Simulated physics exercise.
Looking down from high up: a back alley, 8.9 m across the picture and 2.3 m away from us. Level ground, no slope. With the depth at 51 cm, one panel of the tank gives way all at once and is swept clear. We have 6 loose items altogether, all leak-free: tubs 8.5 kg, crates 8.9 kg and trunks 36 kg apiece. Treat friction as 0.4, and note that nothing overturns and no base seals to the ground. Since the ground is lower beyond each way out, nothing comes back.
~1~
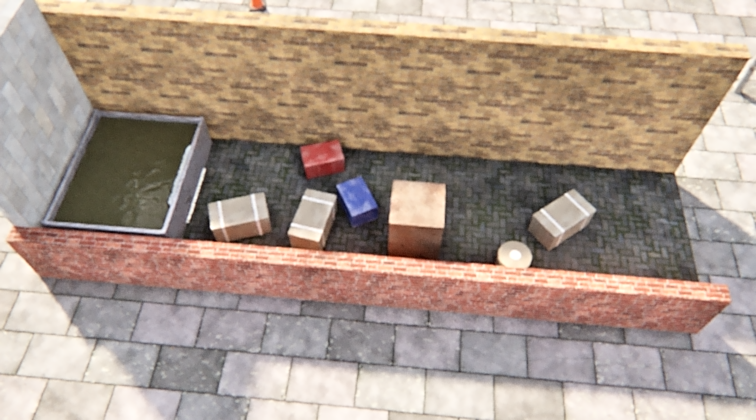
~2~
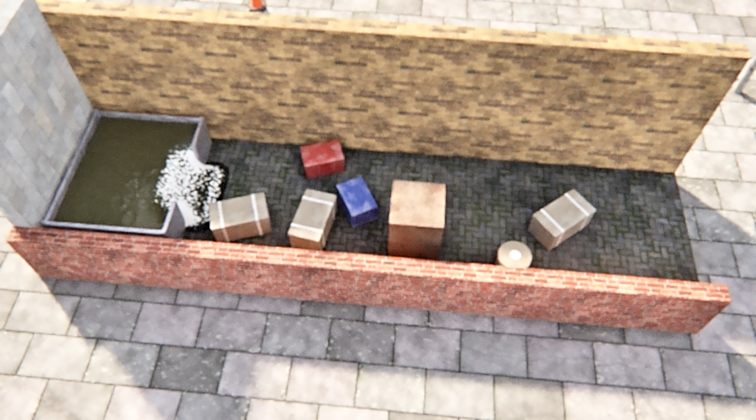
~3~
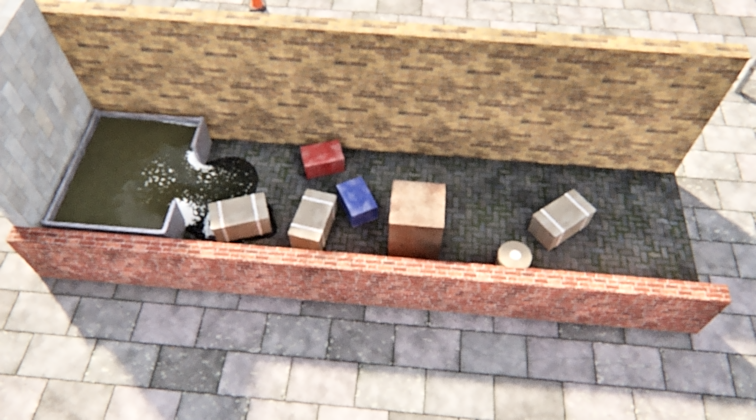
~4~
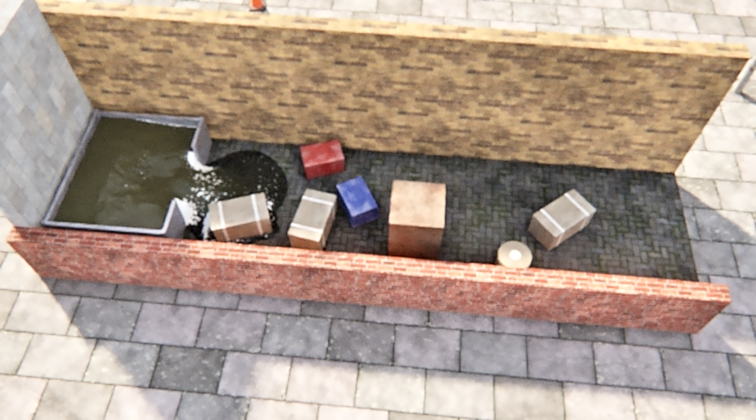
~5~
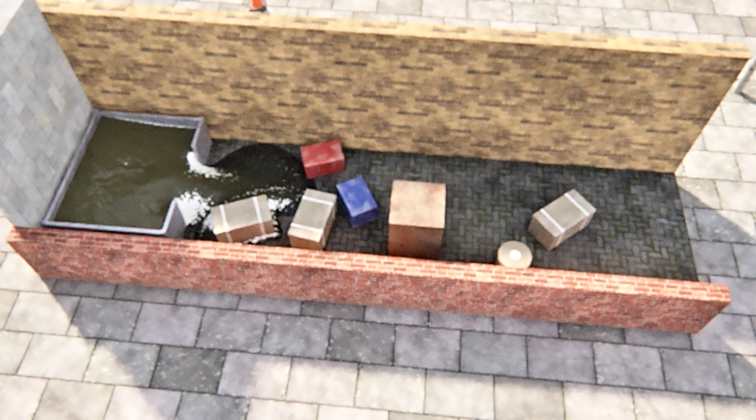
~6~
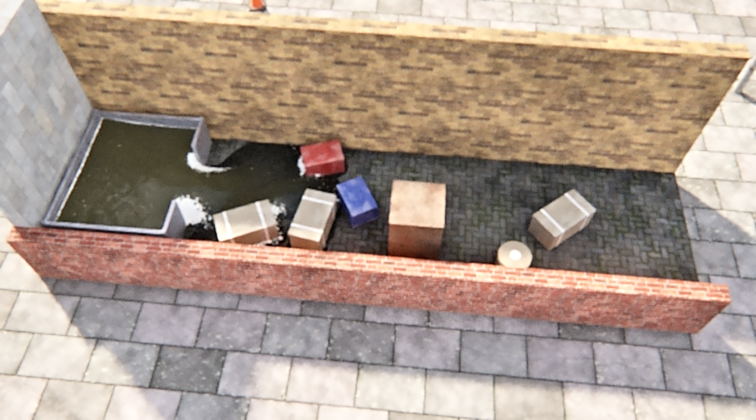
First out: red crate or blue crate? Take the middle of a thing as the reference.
The red one is first out.
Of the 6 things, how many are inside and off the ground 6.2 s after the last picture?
At that moment it comes to 3.
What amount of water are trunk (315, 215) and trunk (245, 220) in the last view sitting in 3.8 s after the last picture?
About 9 and 12 cm.
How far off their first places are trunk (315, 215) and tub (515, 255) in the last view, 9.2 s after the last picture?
Put simply, 80 cm for the first and 80 cm for the second.
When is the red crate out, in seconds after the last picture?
At roughly 3.0 seconds.
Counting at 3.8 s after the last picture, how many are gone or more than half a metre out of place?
By my tally, 6.
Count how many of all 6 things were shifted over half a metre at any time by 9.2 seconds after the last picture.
Total: 6.
Then, 1.2 s after the last picture the red crate is near (440, 151), 1.8 m from its start, afloat; the blue crate is near (409, 188), 0.8 m from its start, aground; 0 of 6 are out; 2 afloat.
Then, 3.8 s after the last picture the red crate has gone out (2.9 s after the last picture); the blue crate is near (546, 226), 2.7 m from its start, afloat; 1 of 6 are out; 3 afloat.
Then, 6.2 s after the last picture the red crate has gone out (2.9 s after the last picture); the blue crate is near (562, 200), 3.0 m from its start, afloat; 1 of 6 are out; 3 afloat.
Then, 9.2 s after the last picture the red crate has gone out (2.9 s after the last picture); the blue crate has gone out (9.1 s after the last picture); 2 of 6 are out; 0 afloat.
